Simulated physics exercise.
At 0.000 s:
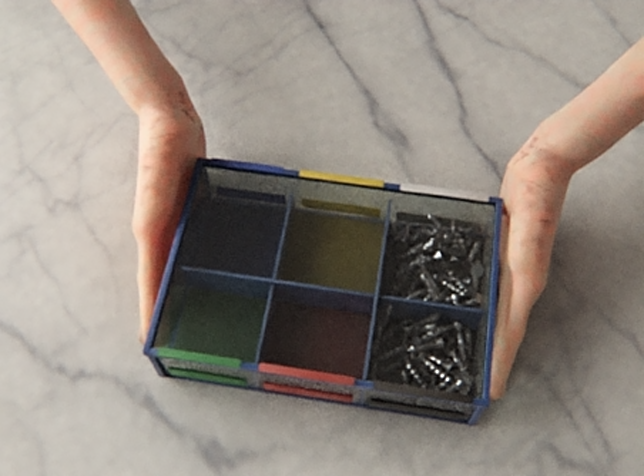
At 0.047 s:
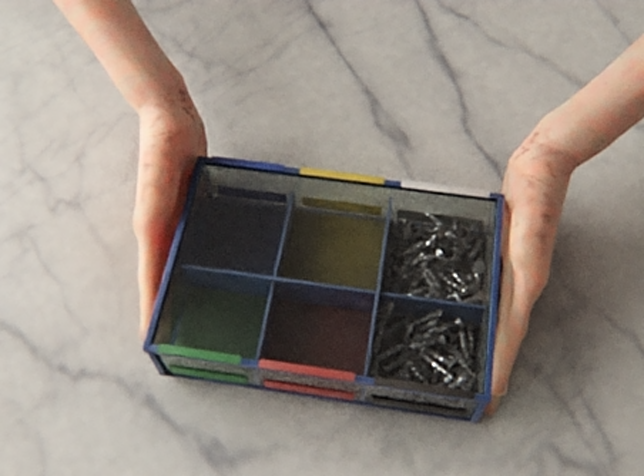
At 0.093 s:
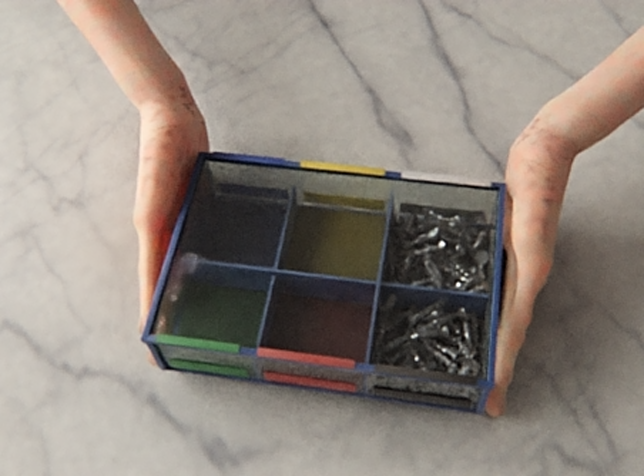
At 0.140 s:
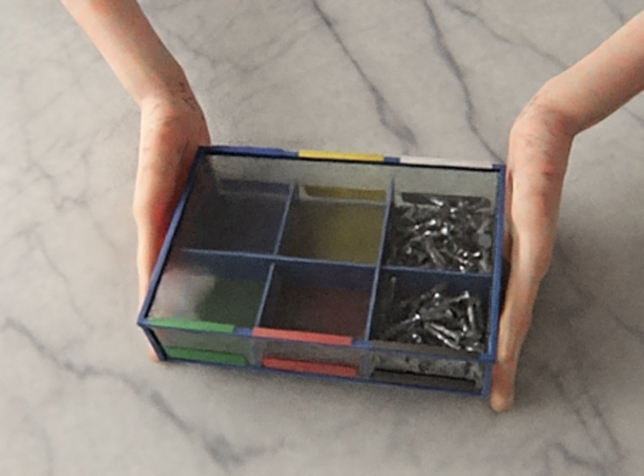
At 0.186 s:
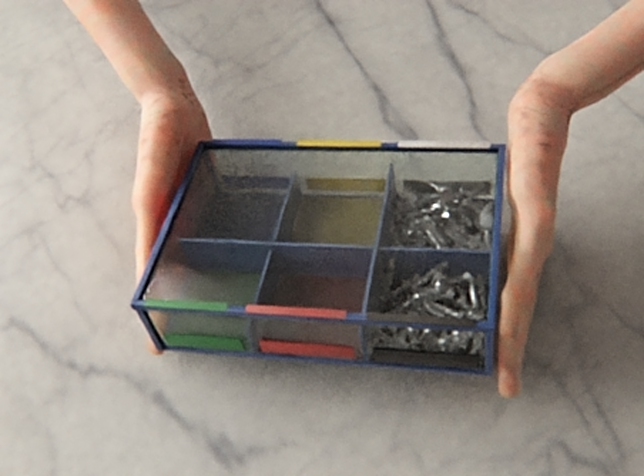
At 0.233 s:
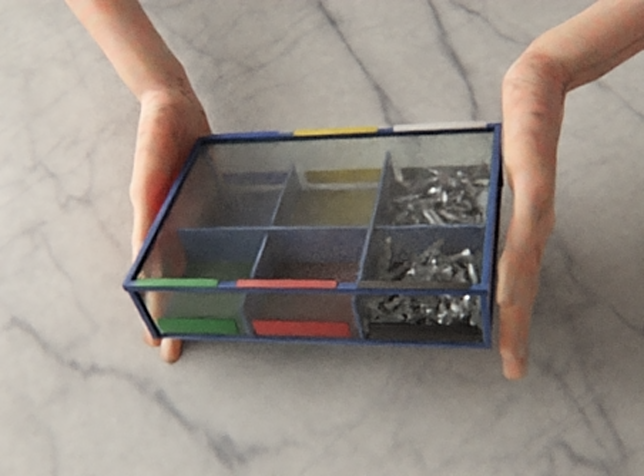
Over a marble surface, two hands tilt a lidded box of screws toward the back left.
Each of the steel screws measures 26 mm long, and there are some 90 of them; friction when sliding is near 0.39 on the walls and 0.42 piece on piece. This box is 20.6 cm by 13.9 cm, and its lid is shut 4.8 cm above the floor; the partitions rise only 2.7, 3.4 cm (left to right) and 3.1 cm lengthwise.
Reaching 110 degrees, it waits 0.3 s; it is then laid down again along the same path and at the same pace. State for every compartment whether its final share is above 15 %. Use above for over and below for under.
Verdicts: Red below, blue below, green below, yellow below, white above, black above.
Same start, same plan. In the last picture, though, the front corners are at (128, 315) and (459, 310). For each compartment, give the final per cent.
Red 5; blue 5; green 0; yellow 0; white 60; black 25.
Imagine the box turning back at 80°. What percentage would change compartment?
Roughly 10 percent would.
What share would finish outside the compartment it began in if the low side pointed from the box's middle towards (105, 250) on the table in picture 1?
About 15 per cent.
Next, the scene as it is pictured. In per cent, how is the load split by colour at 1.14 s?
Red = 0, blue = 5, green = 0, yellow = 0, white = 60, black = 35 (per cent).
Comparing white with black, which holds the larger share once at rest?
The larger amount is in the white one.
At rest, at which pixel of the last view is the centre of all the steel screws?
After settling, the middle sits near (425, 259).
Then, at 1.14 s, tilt 110 degrees; blue 5 %, white 60 %, black 35 %.
Then, at 1.75 s, tilt 57 degrees; blue 5 %, white 60 %, black 30 %.
After 2.40 s, tilt 0 degrees; blue 5 %, white 60 %, black 35 %.
At rest (2.7 s), red 0 %, blue 5 %, green 0 %, yellow 0 %, white 60 %, black 35 %.
